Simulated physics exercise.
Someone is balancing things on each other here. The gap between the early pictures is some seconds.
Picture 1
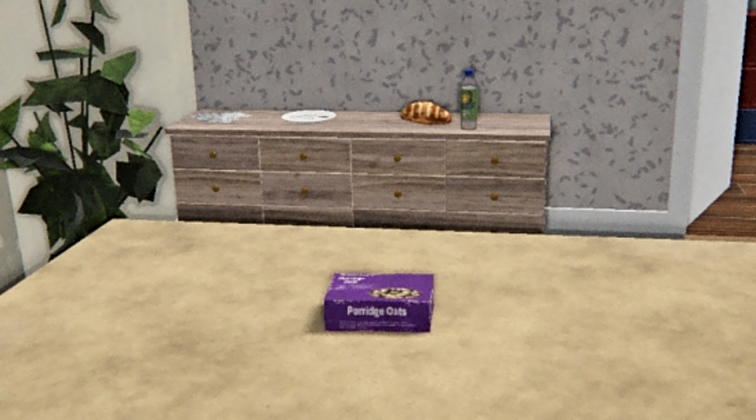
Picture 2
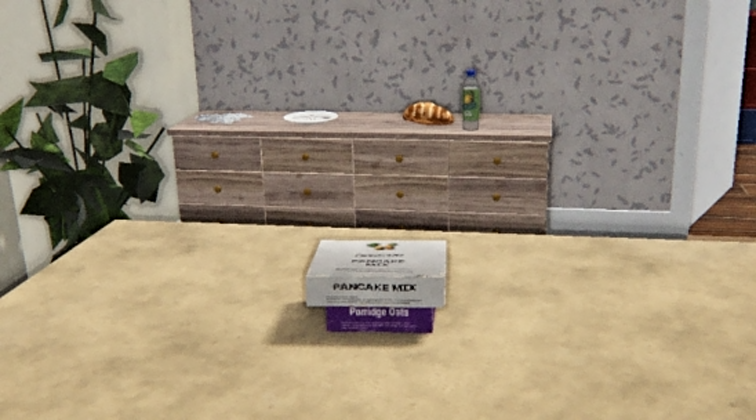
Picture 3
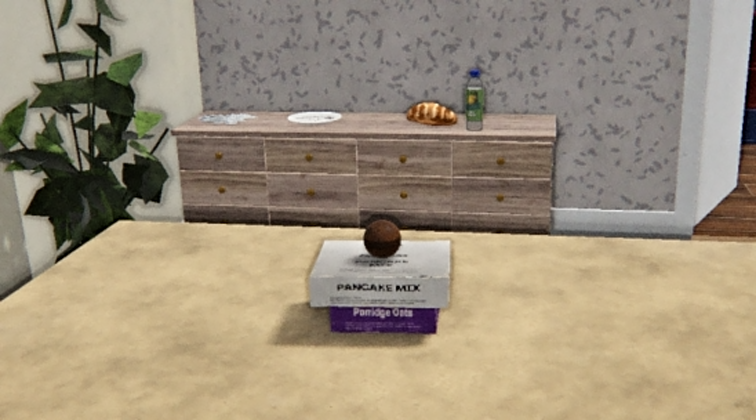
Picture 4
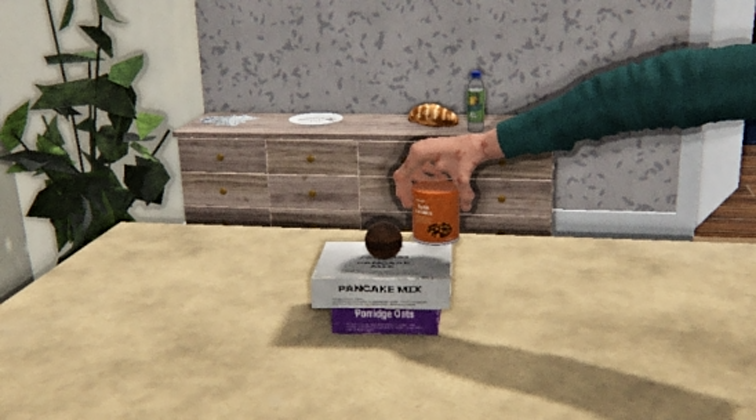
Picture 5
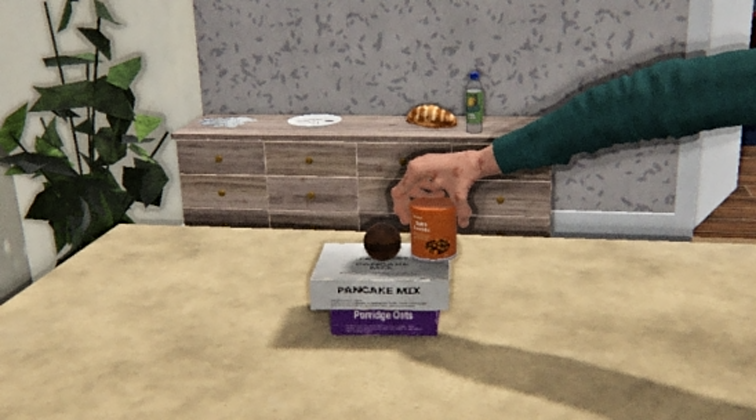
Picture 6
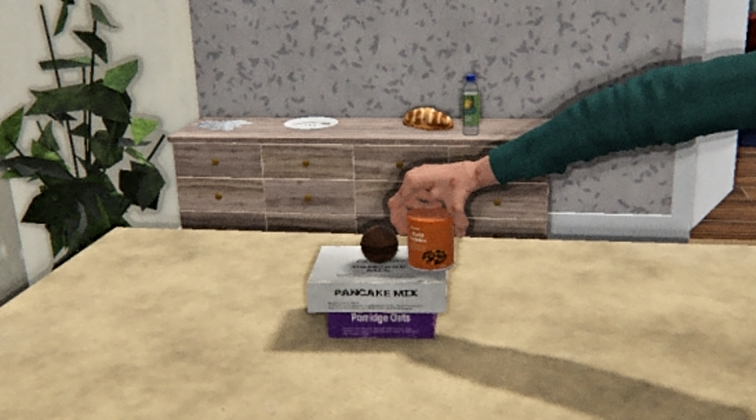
A hand lowers an orange tin onto the white packet, beside a brown ball.
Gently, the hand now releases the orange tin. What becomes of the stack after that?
The stack stays standing.
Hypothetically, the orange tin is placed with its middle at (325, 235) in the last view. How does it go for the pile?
The pile remains standing.
Then, 0.80 s on from there, no change.
Then, 2.00 s on from there, orange tin resting near (431, 240).
In the end, all 4 unmoved. At the end, from the last picture's camera, orange tin near (431, 240). The pile holds.
